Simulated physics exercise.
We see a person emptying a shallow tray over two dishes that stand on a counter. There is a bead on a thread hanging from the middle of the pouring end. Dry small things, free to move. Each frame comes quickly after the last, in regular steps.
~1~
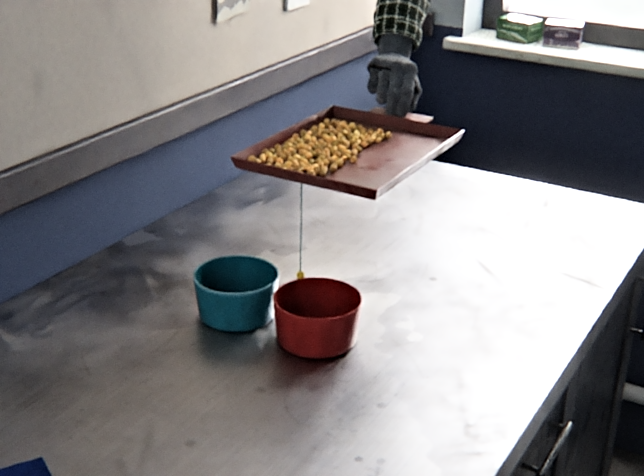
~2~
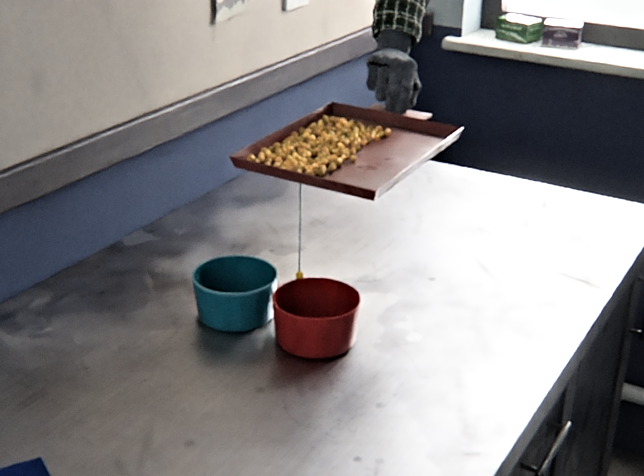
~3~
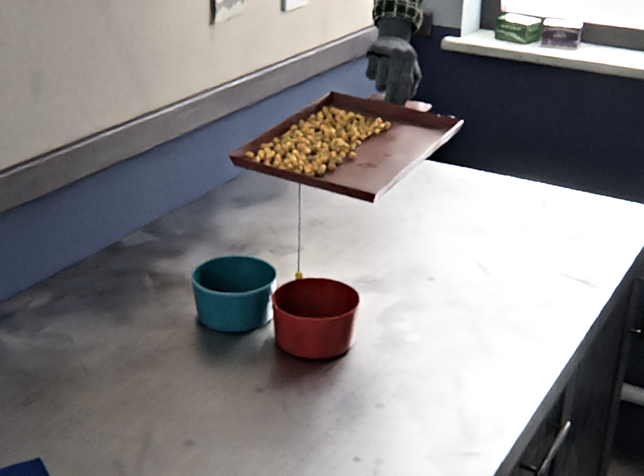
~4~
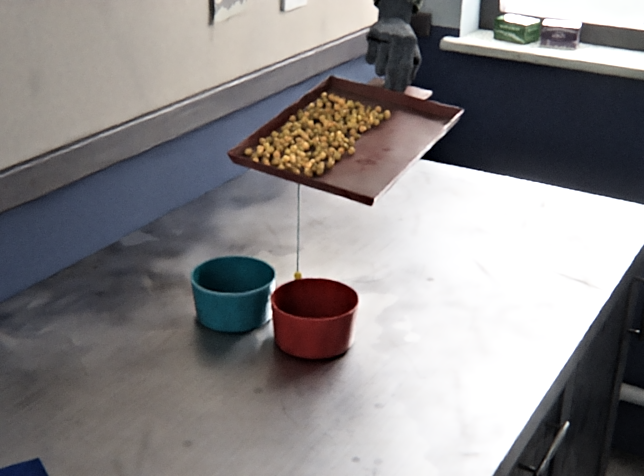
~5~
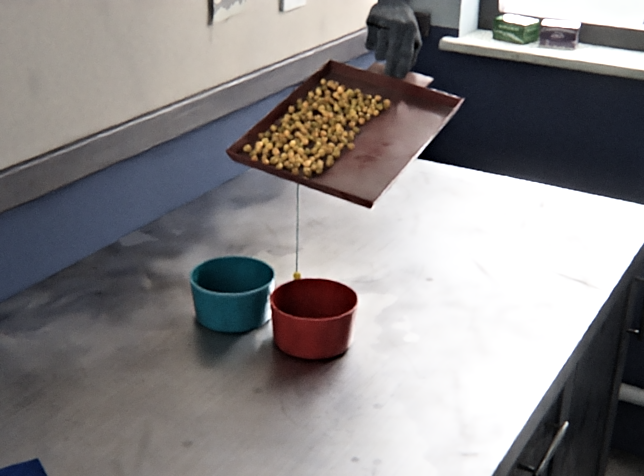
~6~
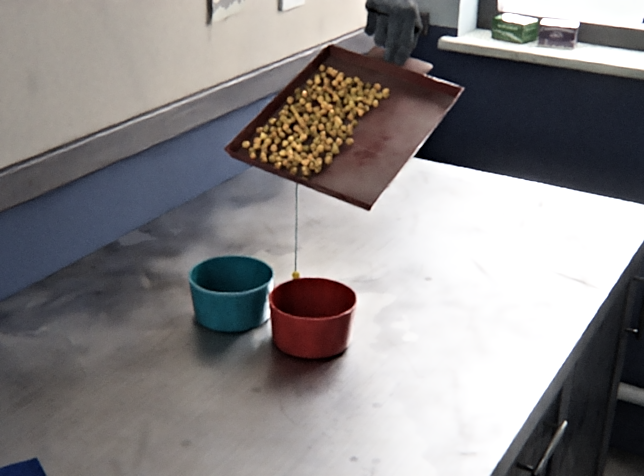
On a metal counter, a gloved hand steadily raising the back of a tray of chickpeas above teal and red dishes.
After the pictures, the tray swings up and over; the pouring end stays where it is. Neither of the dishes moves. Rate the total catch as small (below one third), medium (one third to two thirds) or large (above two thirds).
Medium.
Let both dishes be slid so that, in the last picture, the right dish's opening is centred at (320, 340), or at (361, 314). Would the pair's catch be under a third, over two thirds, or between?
Try 1 - under a third; try 2 - above two thirds.
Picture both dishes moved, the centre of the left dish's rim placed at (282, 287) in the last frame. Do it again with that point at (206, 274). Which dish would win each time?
In order: The right-hand one. Then: The right-hand one.
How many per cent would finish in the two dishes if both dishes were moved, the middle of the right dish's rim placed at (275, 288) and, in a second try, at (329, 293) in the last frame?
The first try gives 10 per cent, the second 50 per cent.
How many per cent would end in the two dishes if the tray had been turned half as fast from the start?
About 40 %.
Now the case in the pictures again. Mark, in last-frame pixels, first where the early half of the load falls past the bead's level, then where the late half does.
It passes near (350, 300) first and then near (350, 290).
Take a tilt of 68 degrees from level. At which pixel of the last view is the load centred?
The middle of the pieces sits at roughly (338, 187).
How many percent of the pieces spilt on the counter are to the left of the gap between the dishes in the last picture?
Looks like close to 0 per cent of it.
Shortly afterwards, tray tipped steeply; the bulk on the tray; only a few outside both; near a quarter in the air.
Next, tray tipped past a quarter turn; only a few on the tray; near a third in the right dish; near a third outside both; near a quarter in the air.
Some moments later, tray tipped past a quarter turn; near half in the right dish; near half outside both.
In the end, tray tipped past a quarter turn; near half in the right dish; none at all in the left dish; near half outside both.
